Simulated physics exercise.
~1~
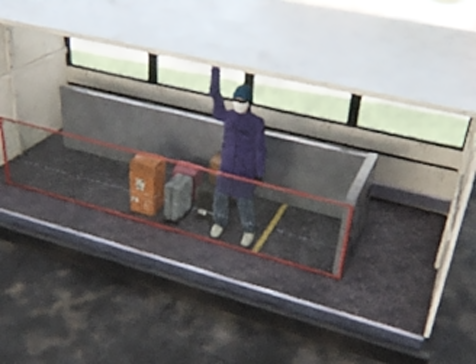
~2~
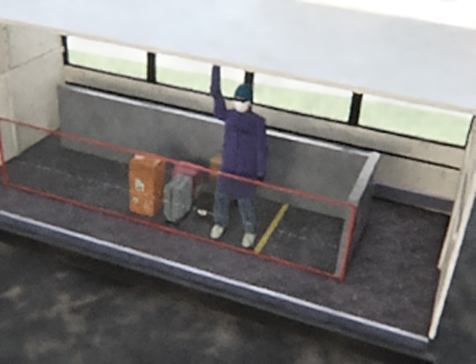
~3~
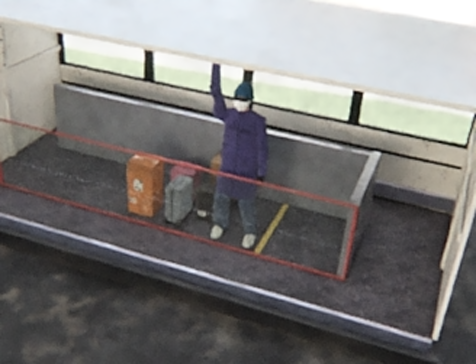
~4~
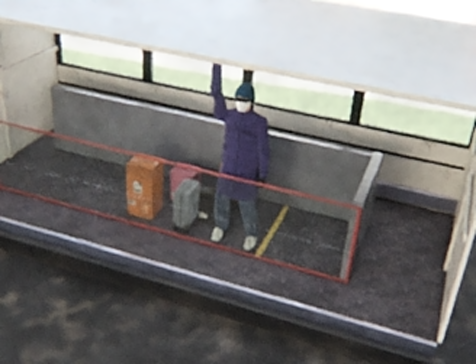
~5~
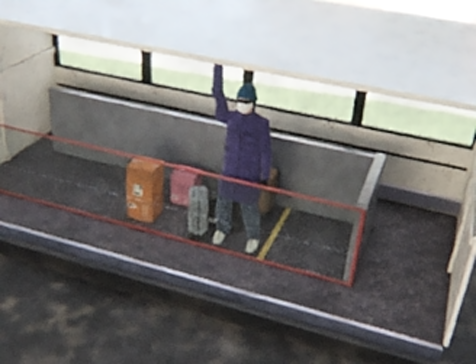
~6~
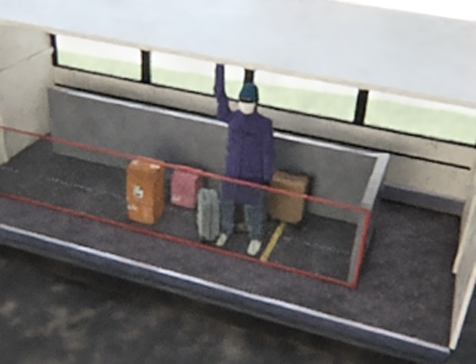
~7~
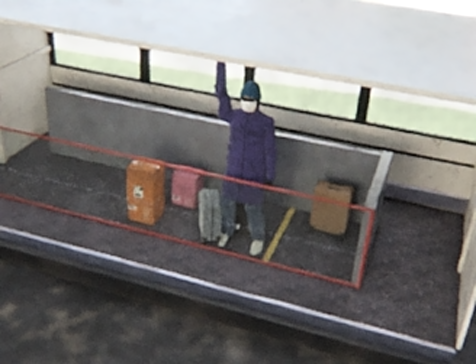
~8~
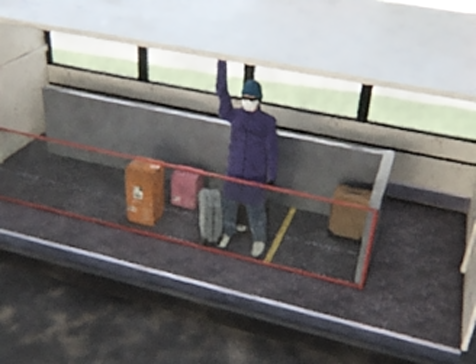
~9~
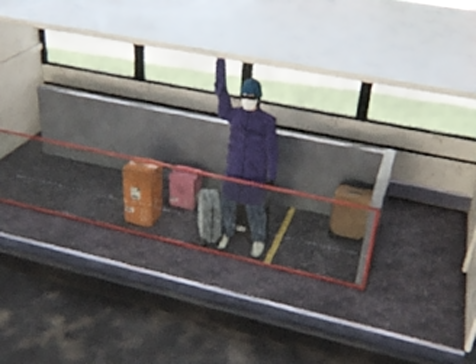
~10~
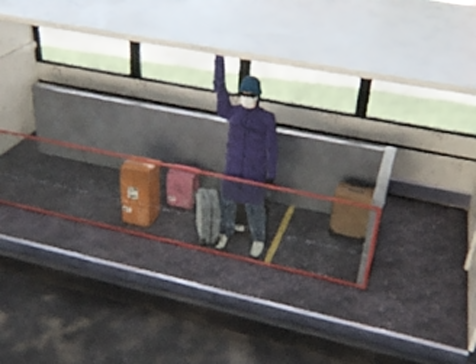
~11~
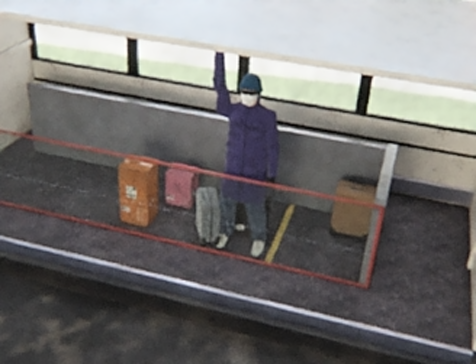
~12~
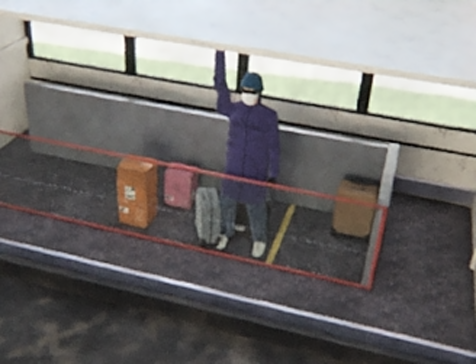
In the standing bay of a shuttle, a masked passenger in a long purple coat and dark cap holds one arm up to the rail, with luggage standing loose around them. At first nothing shifts. Then the small grey case slides a short way right and stops by the passenger's legs, while a big brown case emerges from behind the coat. The brown case rolls on across the yellow line and halts near the right-hand wall. The orange bag and pink pack stay put, and the grey case rests upright short of the line.
